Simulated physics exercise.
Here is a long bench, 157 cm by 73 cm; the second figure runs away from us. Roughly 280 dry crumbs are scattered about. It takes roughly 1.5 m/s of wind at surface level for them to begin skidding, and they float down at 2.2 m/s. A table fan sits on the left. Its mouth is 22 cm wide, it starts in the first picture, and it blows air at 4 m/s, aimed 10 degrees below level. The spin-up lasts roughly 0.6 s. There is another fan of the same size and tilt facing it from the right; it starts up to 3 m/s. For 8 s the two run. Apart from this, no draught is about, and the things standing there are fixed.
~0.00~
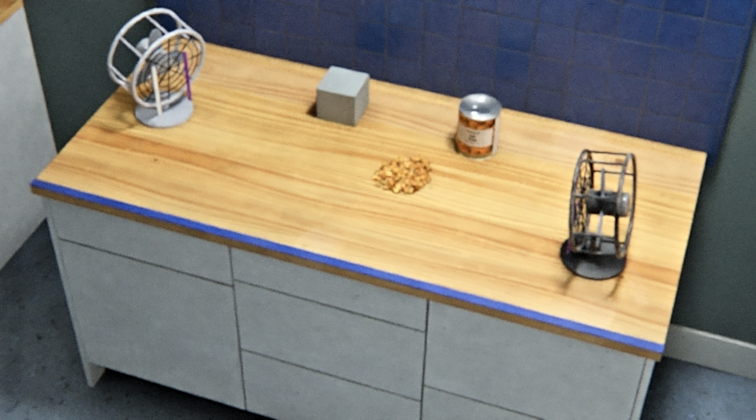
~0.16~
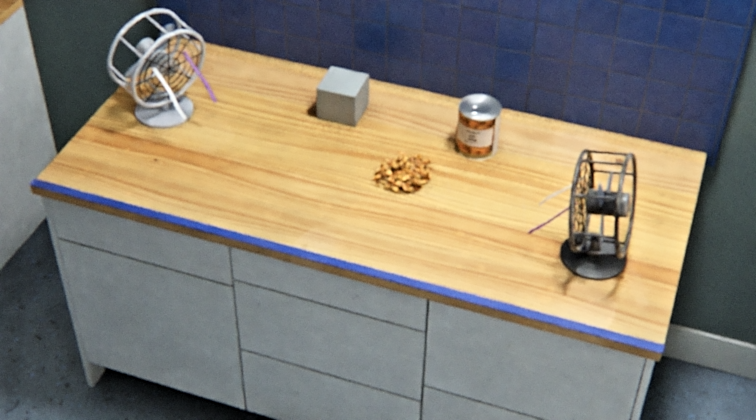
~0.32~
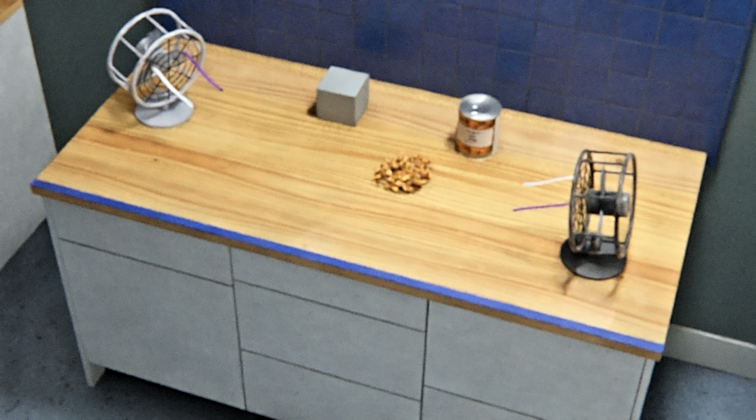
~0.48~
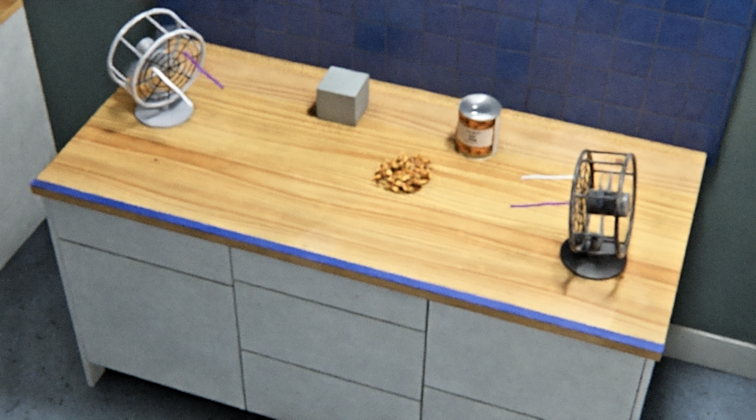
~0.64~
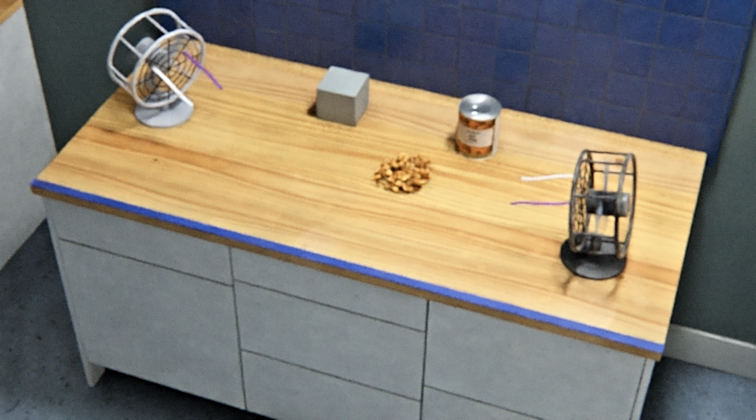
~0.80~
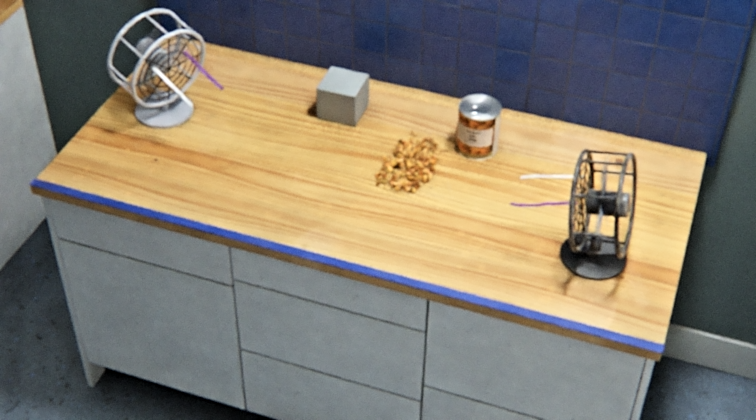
A long wooden bench held two fans facing each other, and their ribbons lifted and streamed inward while a small pile of crumbs between them sat still, then spread slightly into a looser patch.
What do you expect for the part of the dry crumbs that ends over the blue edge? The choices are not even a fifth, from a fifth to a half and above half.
Result - portion over blue edge: Short of a fifth.
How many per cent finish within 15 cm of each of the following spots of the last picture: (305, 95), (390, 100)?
20 %, 20 %.
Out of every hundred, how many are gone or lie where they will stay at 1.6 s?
Roughly 5 per cent of them.
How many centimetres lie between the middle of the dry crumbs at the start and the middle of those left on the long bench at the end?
Around 35 cm, I reckon.
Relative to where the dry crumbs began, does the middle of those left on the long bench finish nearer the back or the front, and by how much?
Rearward, some 35 cm.
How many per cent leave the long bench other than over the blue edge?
The figure is near 1 %.
After 1.6 s the count stands so, 0 % are over the blue edge; the middle of those left on the top is near (459, 97).
After 2.6 s the count stands so, 0 % are over the blue edge; the middle of those left on the top is near (457, 97).
After 4.4 s the count stands so, 0 % are over the blue edge; the middle of those left on the top is near (457, 97).
After 8.0 s, at the end, 0 % are over the blue edge; the middle of those left on the top is near (443, 97).
